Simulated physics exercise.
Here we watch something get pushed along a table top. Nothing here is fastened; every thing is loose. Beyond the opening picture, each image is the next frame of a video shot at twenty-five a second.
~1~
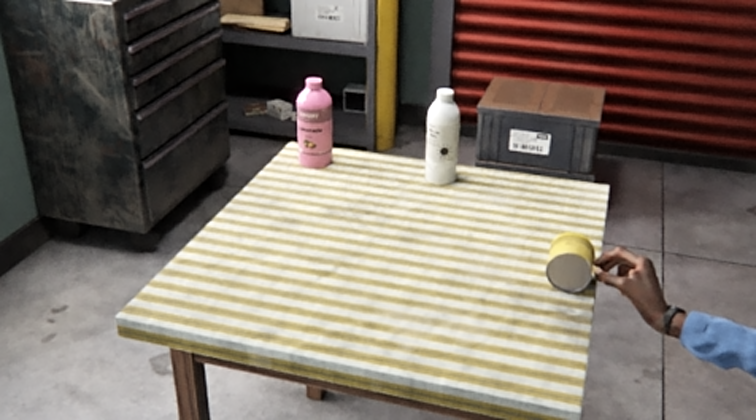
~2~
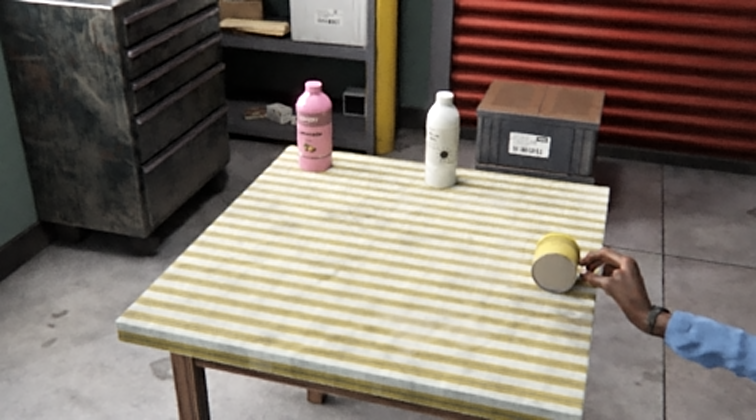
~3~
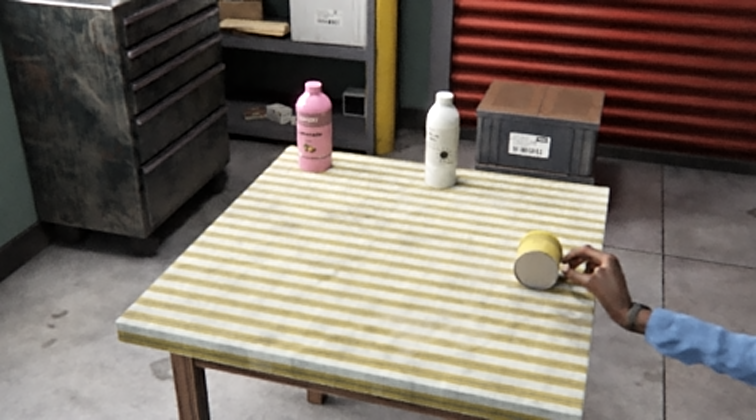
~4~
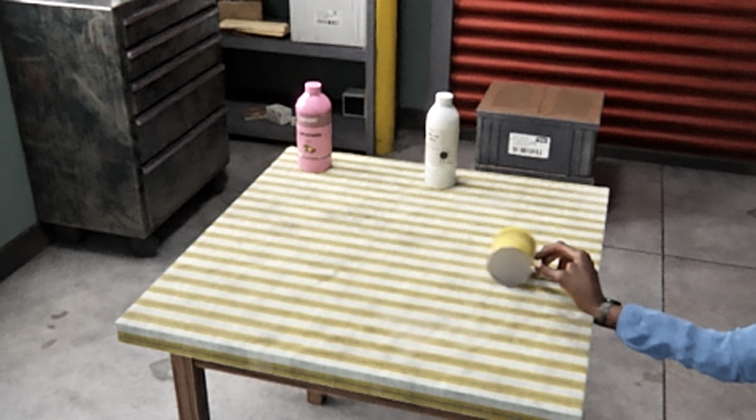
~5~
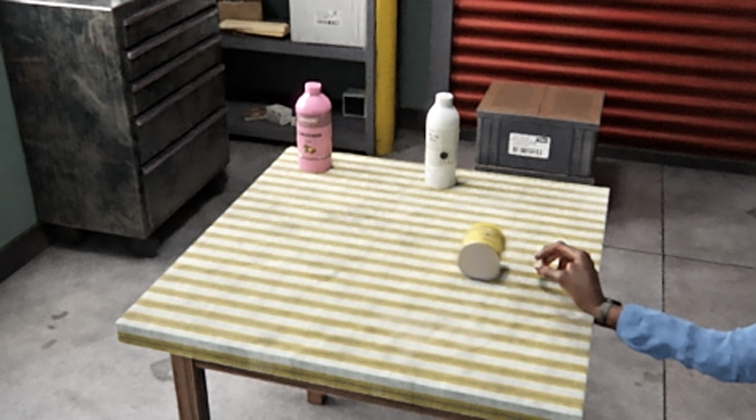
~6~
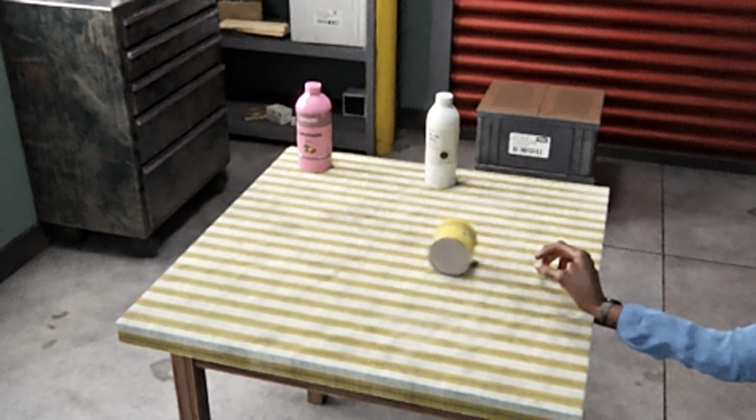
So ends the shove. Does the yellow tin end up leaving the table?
Yes.
Then, 0.20 s past the last view, yellow tin displaced well along near (317, 226).
Then, 0.50 s past the last view, yellow tin now off the table.
Then, 0.80 s past the last view, things are still on the move.
Finally, off the table, yellow tin.
